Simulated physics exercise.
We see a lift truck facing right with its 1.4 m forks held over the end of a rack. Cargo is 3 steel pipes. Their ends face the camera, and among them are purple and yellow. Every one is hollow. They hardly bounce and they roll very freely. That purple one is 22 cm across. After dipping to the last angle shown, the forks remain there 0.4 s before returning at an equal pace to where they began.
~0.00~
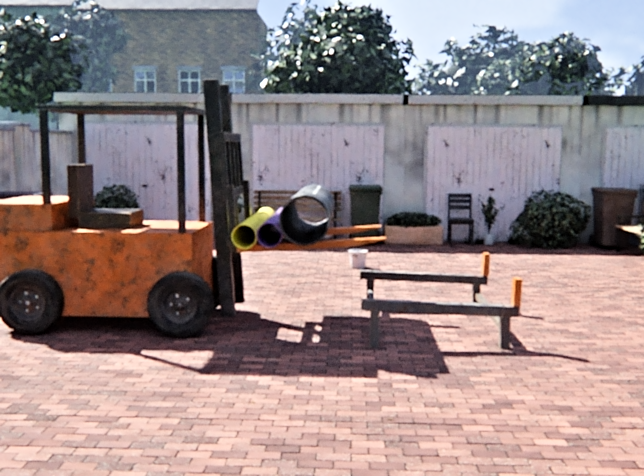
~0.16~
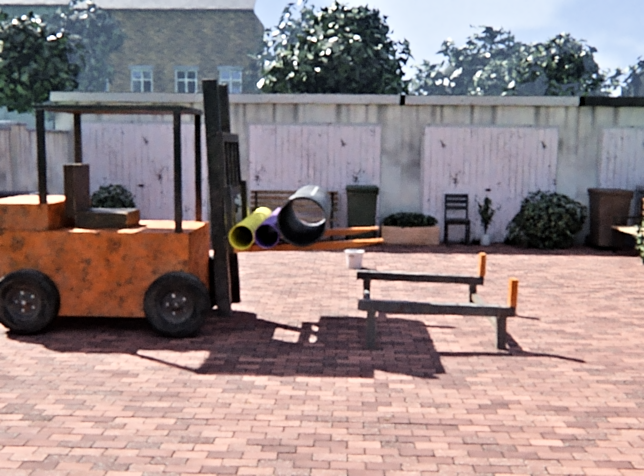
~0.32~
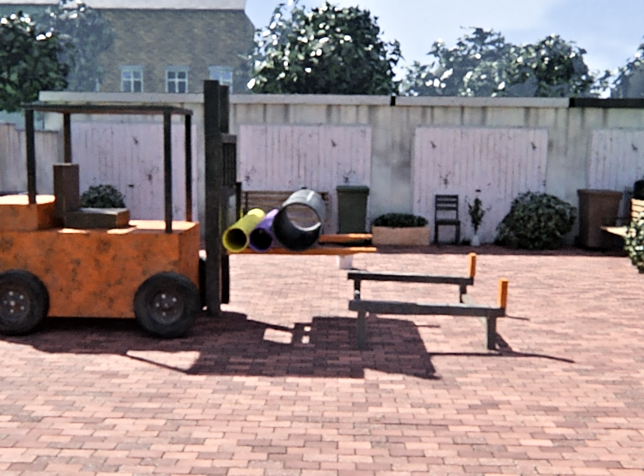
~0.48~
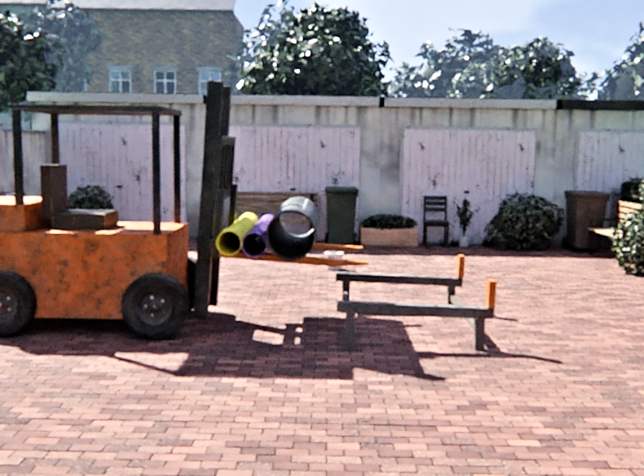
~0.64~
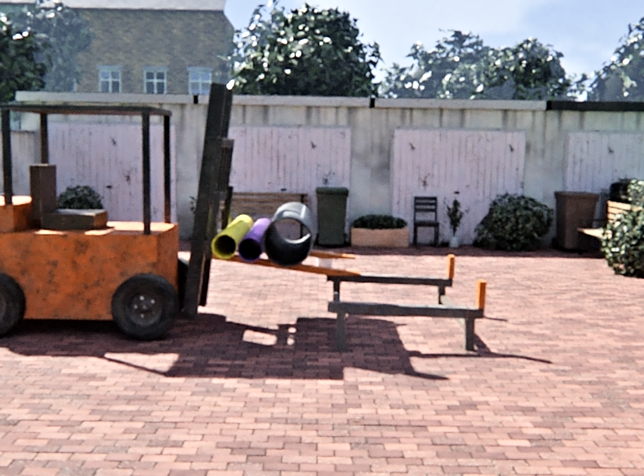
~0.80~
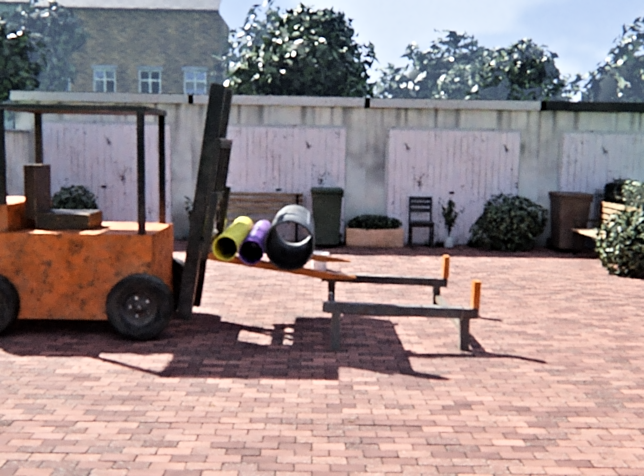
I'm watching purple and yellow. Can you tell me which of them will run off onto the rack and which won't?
Sure. Purple: Yes, it does. Yellow: Yes, it does.
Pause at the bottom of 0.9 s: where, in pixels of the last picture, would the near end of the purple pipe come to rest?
(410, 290), roughly.
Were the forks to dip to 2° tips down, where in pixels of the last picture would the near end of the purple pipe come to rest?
(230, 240), roughly.
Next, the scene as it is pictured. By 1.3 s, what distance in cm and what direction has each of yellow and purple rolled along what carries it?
Yellow 30 right, purple 35 right.
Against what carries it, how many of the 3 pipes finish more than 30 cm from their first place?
Altogether it comes to 3.
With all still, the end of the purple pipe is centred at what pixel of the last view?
Near pixel (413, 294).
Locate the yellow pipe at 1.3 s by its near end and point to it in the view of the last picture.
I'd point to somewhere near (256, 252).
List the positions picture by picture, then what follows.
The first frame shows purple (269, 235), yellow (244, 237); forks 4° tips up; tips at (382, 239); 3 of the 3 lie directly on the forks.
The second frame shows purple (267, 236), yellow (241, 237); forks 3° tips up.
The third frame shows purple (261, 240), yellow (235, 239); forks level.
The fourth frame shows purple (254, 245), yellow (229, 243); forks 4° tips down; tips at (365, 263).
The fifth frame shows purple (250, 250), yellow (224, 246); forks 7° tips down.
The sixth frame shows purple (251, 252), yellow (225, 248); forks 9° tips down; tips at (352, 277).
By 1.3 s, purple is on the forks, 70 cm from the tips, rolling right; yellow is on the forks, 90 cm from the tips, rolling right; 0 gone from the forks.
By 1.9 s, purple is on the forks, 15 cm from the tips, rolling right; yellow is on the forks, 35 cm from the tips, rolling right; 1 gone from the forks.
By 2.6 s, purple is in the air, 80 cm from the rack's far end, rolling right; yellow is on the rack, 110 cm from the rack's far end, rolling right; 3 gone from the forks.
Finally (3.2 s), purple is on the rack, 60 cm from the rack's far end; yellow is on the rack, 80 cm from the rack's far end; 3 gone from the forks.
